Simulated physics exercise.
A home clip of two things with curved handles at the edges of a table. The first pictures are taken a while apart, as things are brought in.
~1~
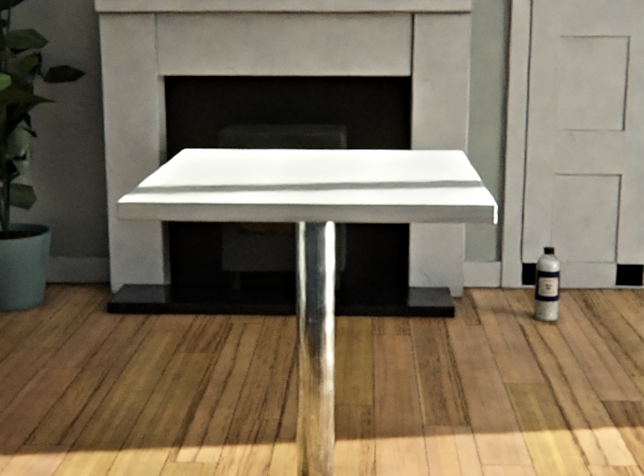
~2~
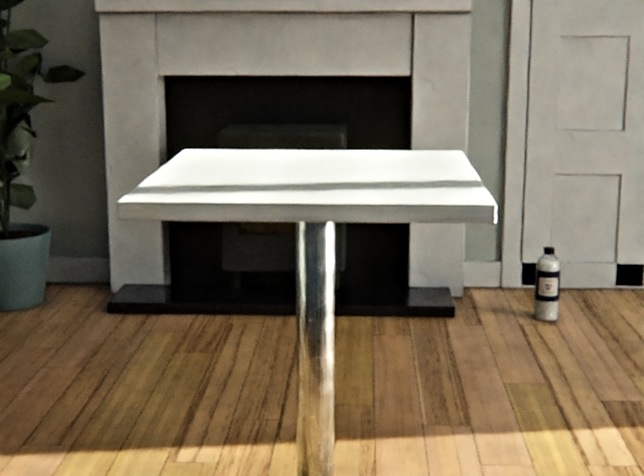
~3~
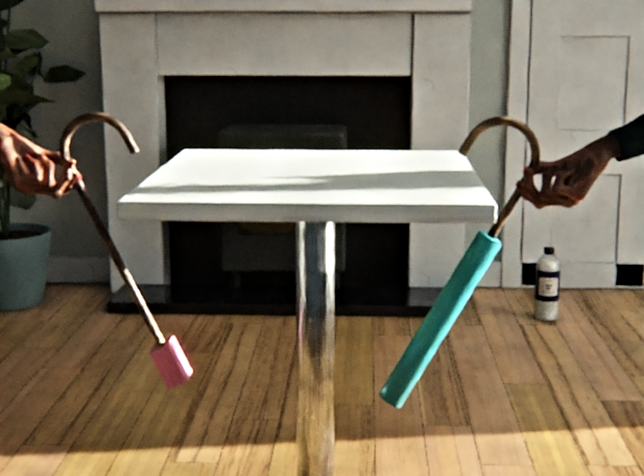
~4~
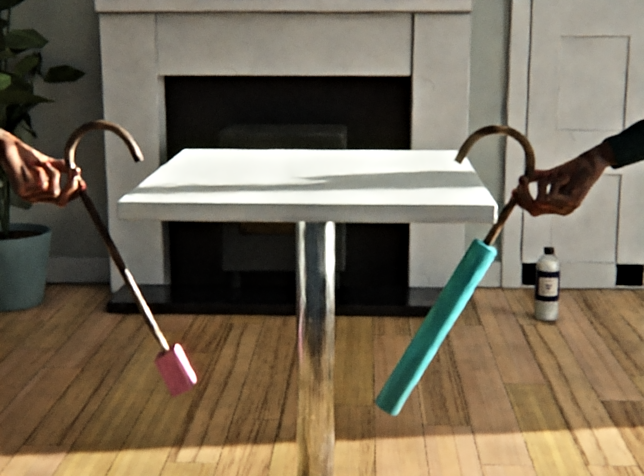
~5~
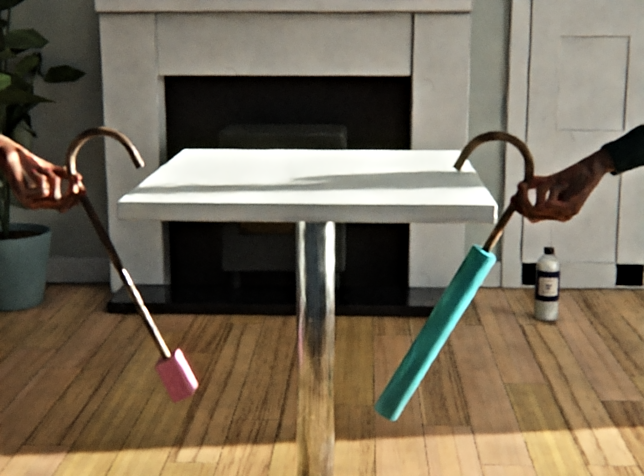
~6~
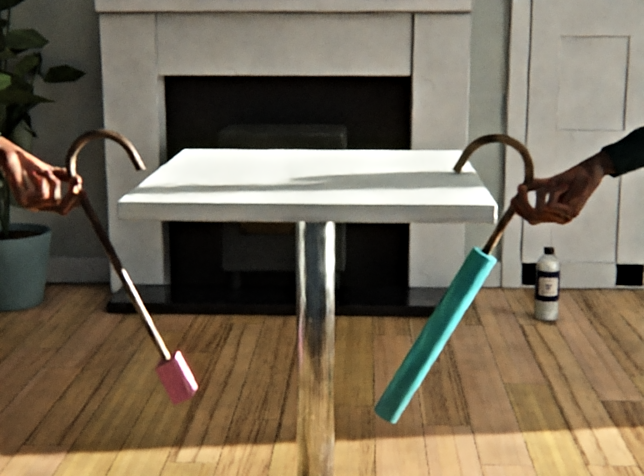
In a room with a fireplace, two hands bringing a hooked pink-ended stick and turquoise umbrella to a white table's opposite edges.
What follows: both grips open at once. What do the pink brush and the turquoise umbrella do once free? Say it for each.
The pink brush drops past the edge, the turquoise umbrella remains in place.
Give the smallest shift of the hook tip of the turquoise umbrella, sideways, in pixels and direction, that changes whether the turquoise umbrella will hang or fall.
About 20 pixels right.
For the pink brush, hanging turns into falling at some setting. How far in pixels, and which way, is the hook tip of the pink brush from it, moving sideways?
A shift of 16 pixels, going right.
Then, 0.38 s on from there, pink brush on its way down near (130, 425); turquoise umbrella at rest near (438, 278).
In the end, the pink brush falls to the floor; the turquoise umbrella stays hooked on the edge, near (436, 277).
